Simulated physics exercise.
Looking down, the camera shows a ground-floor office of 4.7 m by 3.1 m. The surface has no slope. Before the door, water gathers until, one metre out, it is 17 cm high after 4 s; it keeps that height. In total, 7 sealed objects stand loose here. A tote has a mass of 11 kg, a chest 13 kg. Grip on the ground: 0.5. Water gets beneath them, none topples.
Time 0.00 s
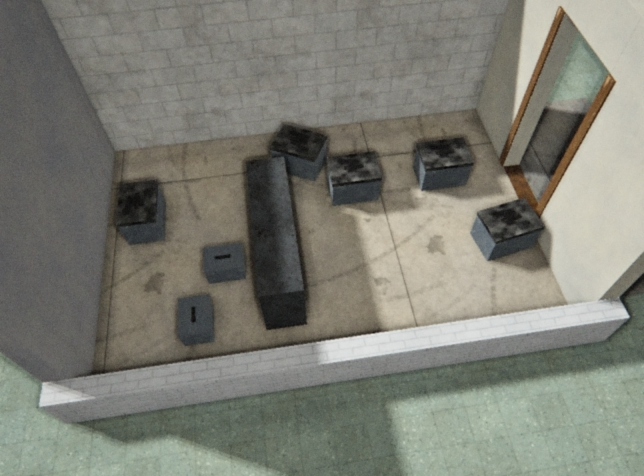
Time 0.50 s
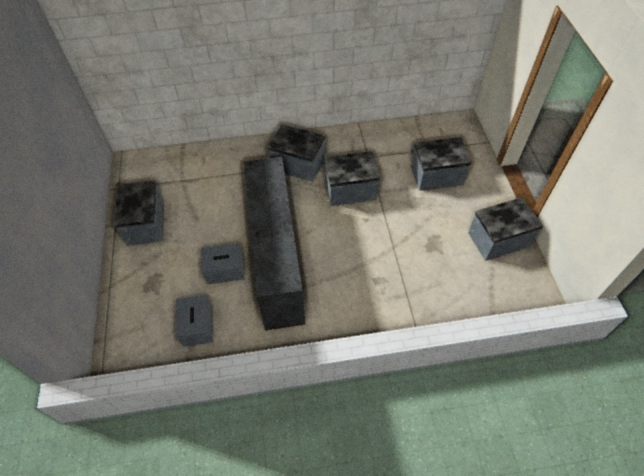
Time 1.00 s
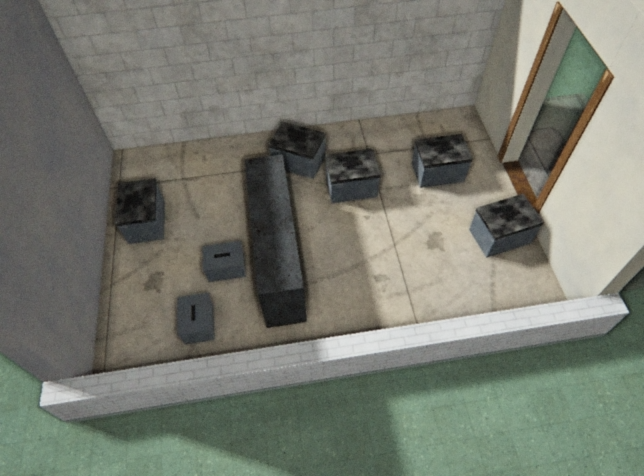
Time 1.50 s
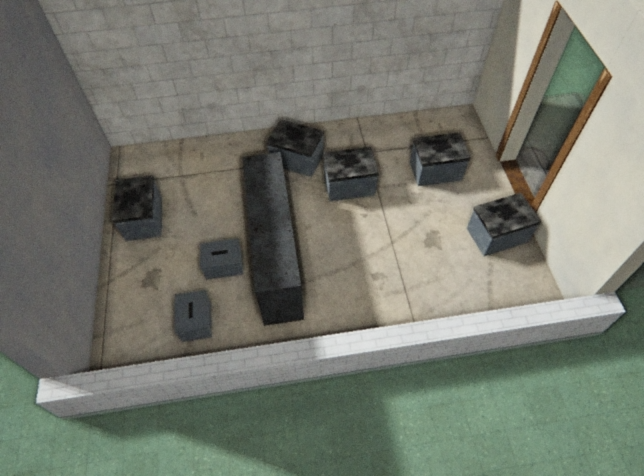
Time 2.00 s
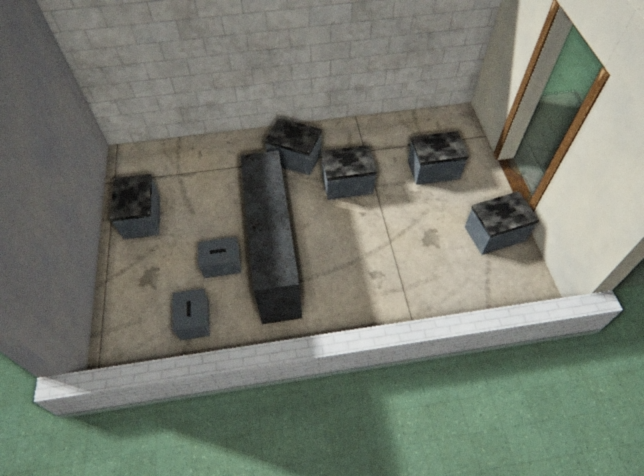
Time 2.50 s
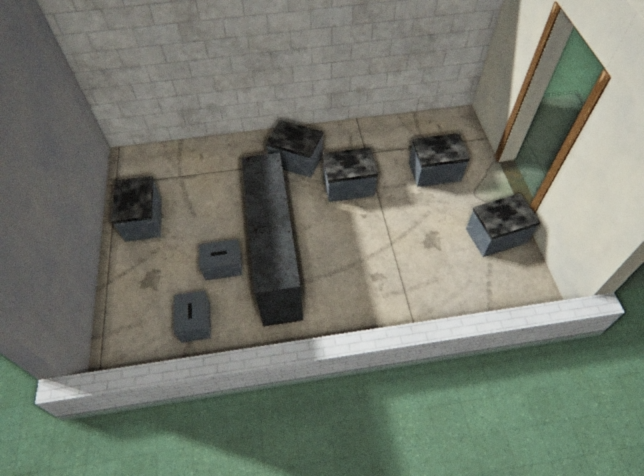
A long dark block like a counter stands near the middle of a small ground-floor office, seen from high above, with pale brick and plain walls and a tan floor. Five grey boxes with mottled black tops sit around it, two smaller grey totes lie at left, and a wood-framed doorway opens at right. The green ground outside deepens in colour, green shows at the doorway, and the furnishings stay put while the view jitters slightly.
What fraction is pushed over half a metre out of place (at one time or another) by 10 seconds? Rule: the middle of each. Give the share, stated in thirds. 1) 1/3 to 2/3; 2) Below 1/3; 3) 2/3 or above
Option 1: 1/3 to 2/3.
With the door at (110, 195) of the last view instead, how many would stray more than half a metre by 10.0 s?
Count: 2.
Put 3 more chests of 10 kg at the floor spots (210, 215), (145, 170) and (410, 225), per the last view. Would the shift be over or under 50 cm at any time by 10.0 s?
First one stays inside the line, second one stays inside the line, third one crosses the line.
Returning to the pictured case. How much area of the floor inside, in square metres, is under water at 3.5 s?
About 1.5 m2 is covered.
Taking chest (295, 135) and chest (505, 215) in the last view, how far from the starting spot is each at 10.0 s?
They sit 100 cm and 20 cm away, in the order given.
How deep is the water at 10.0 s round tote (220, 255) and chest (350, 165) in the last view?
Close to 2 and 6 centimetres.
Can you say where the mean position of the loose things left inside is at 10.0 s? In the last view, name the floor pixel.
Mean position approx. (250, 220).
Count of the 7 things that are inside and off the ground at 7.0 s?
Total: 0.
After 3.5 s 0 of 7 are over 50 cm from their spots; 0 afloat.
After 4.5 s 0 of 7 are over 50 cm from their spots; 0 afloat.
After 7.0 s 1 of 7 are over 50 cm from their spots; 0 afloat.
After 10.0 s 3 of 7 are over 50 cm from their spots, and 3 have been at some point; 1 afloat.
